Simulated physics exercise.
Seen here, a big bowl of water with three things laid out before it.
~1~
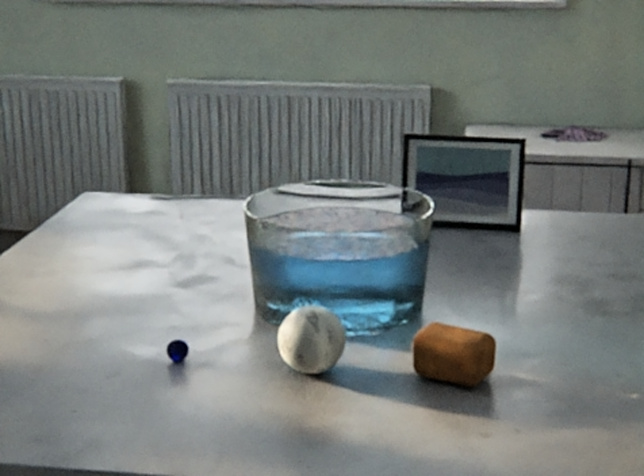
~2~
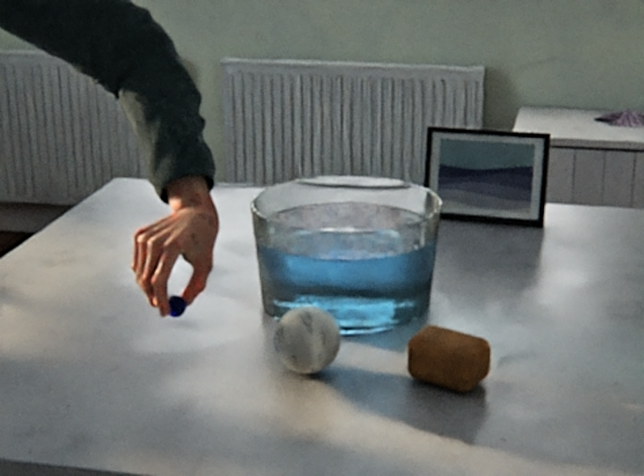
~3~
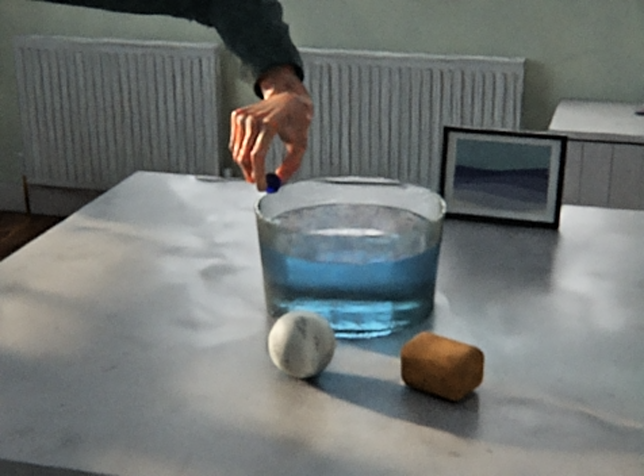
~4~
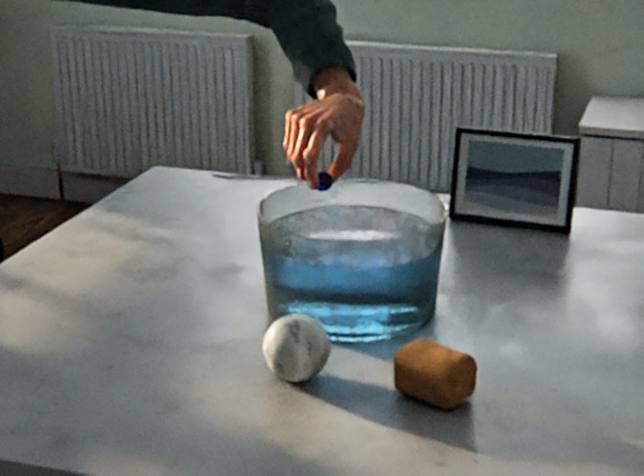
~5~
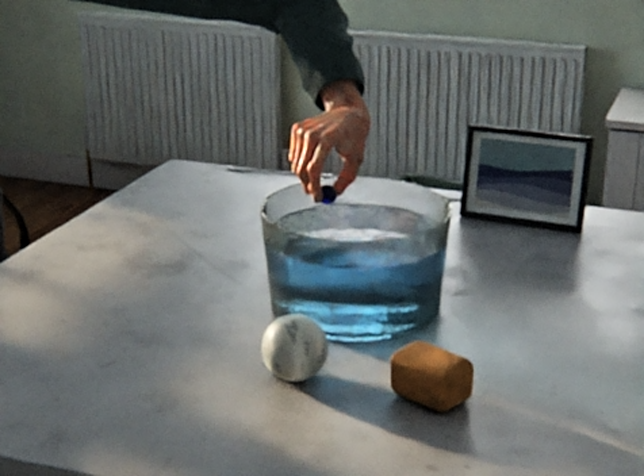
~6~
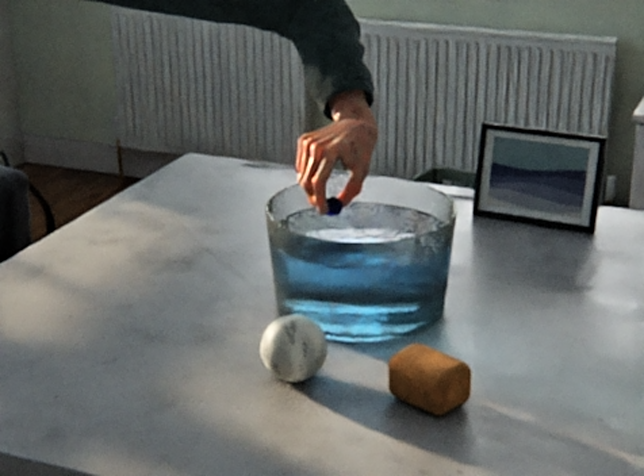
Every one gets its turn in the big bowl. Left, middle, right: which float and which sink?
The left one ends on the bottom, the middle one bobs on top, the right one bobs on top.
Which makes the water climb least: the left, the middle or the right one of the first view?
I say the one on the left.
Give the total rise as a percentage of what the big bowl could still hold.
I make it 12 per cent.
A moment on, the glass marble drops to the bottom.
Further on, the tennis ball stays afloat.
When it is over, the bread roll stays afloat; afloat, tennis ball and bread roll.
